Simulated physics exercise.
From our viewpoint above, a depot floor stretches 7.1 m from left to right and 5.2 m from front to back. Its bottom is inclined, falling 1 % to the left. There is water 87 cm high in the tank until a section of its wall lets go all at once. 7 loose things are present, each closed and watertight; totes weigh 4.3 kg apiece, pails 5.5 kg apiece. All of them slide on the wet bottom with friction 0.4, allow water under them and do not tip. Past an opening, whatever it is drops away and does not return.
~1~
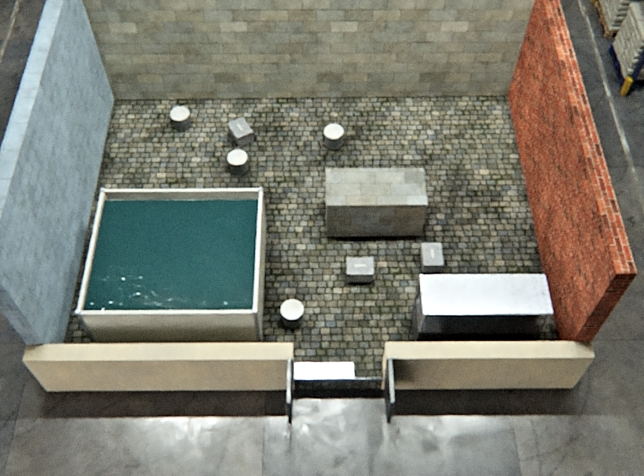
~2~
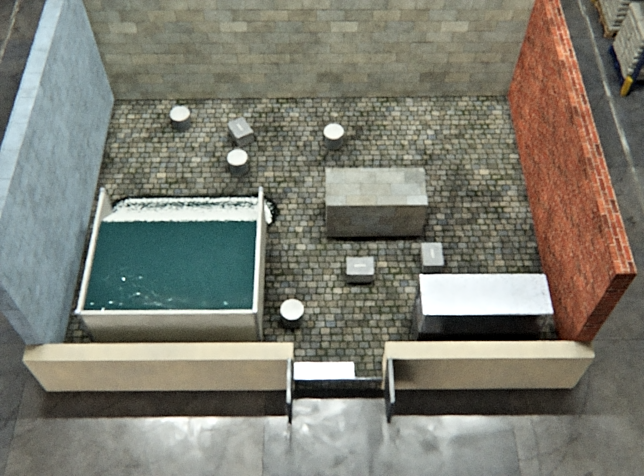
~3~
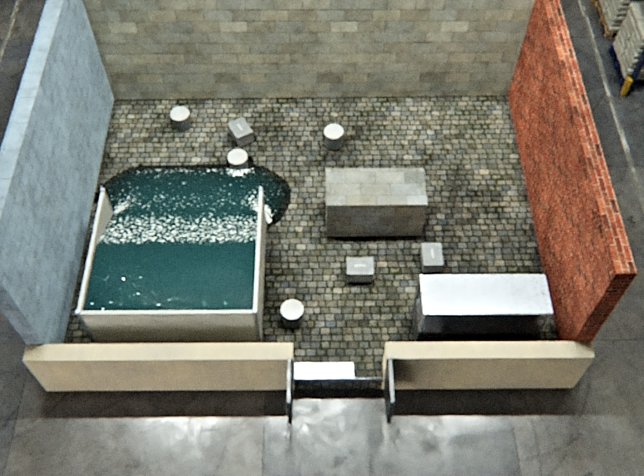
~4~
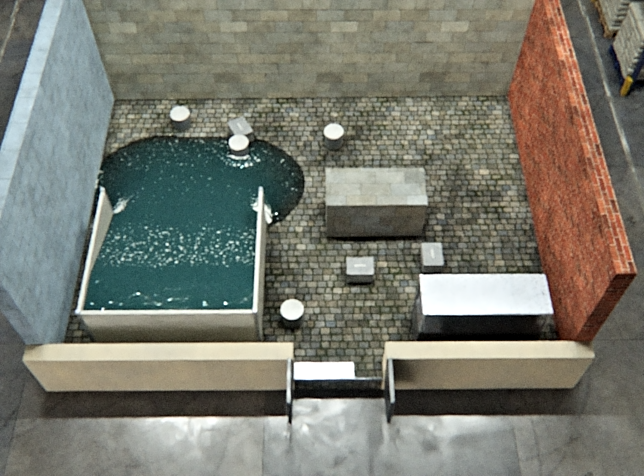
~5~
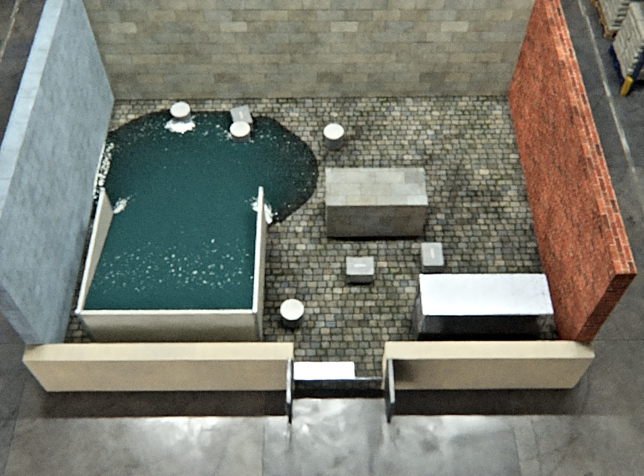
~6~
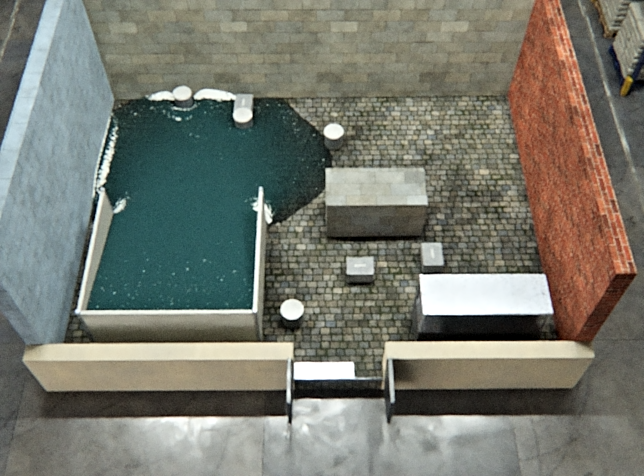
At first, dark green water sits in a walled tank at the left of a cobbled floor. The tank's far side opens and the water pours out toward the back wall in a foamy, widening pool, reaching the left wall and pushing three small objects a short way backward, while the others stay put.
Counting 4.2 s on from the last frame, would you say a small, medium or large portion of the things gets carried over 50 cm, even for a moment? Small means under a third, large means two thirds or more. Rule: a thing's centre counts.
Medium.
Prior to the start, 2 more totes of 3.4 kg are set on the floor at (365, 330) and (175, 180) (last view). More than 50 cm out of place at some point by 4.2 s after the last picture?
Going in order, that's not that far and then too far.
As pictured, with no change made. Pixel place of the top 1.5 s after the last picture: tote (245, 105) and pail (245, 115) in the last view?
They should sit about (313, 84) and (308, 110) in the last view.
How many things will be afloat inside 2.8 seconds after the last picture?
The count is 4.
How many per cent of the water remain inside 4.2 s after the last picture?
Roughly 100 percent.
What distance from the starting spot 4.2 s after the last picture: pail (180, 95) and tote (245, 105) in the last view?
In order: 100 cm and 450 cm.
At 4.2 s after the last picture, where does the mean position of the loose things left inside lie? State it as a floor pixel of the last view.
Near (392, 238).
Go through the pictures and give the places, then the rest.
In the first picture, a pail at (237, 157) rests on the ground; a tote at (240, 128), on the bottom; water covers 4.7 m2; 0 of 7 have shifted.
In the second picture, a pail at (237, 157) rests on the ground; a tote at (240, 128) rests on the ground; 6.2 m2 under water; 0 of 7 have shifted.
In the third picture, a pail at (238, 156) rests on the ground; a tote at (240, 128), on the bottom; 8.2 m2 under water; 0 of 7 have shifted.
In the fourth picture, a pail at (239, 142), on the bottom, 32 cm from its start; a tote at (240, 127), on the bottom; 10.3 m2 under water; 1 of 7 have shifted.
In the fifth picture, a pail at (240, 129), on the bottom, 61 cm from its start; a tote at (241, 115), on the bottom, 28 cm from its start; water covers 12.4 m2; 3 of 7 have shifted.
In the sixth picture, a pail at (243, 115) rests on the ground, 92 cm from its start; a tote at (243, 103) rests on the ground, 58 cm from its start; water covers 14.4 m2; 3 of 7 have shifted.
Then, 0.4 s after the last picture 2 of 7 are over 50 cm from their spots; 3 afloat.
Then, 1.5 s after the last picture 4 of 7 are over 50 cm from their spots; 3 afloat.
Then, 2.8 s after the last picture 3 of 7 are over 50 cm from their spots; 4 afloat.
Then, 4.2 s after the last picture 4 of 7 are over 50 cm from their spots, and 4 have been at some point; 3 afloat.
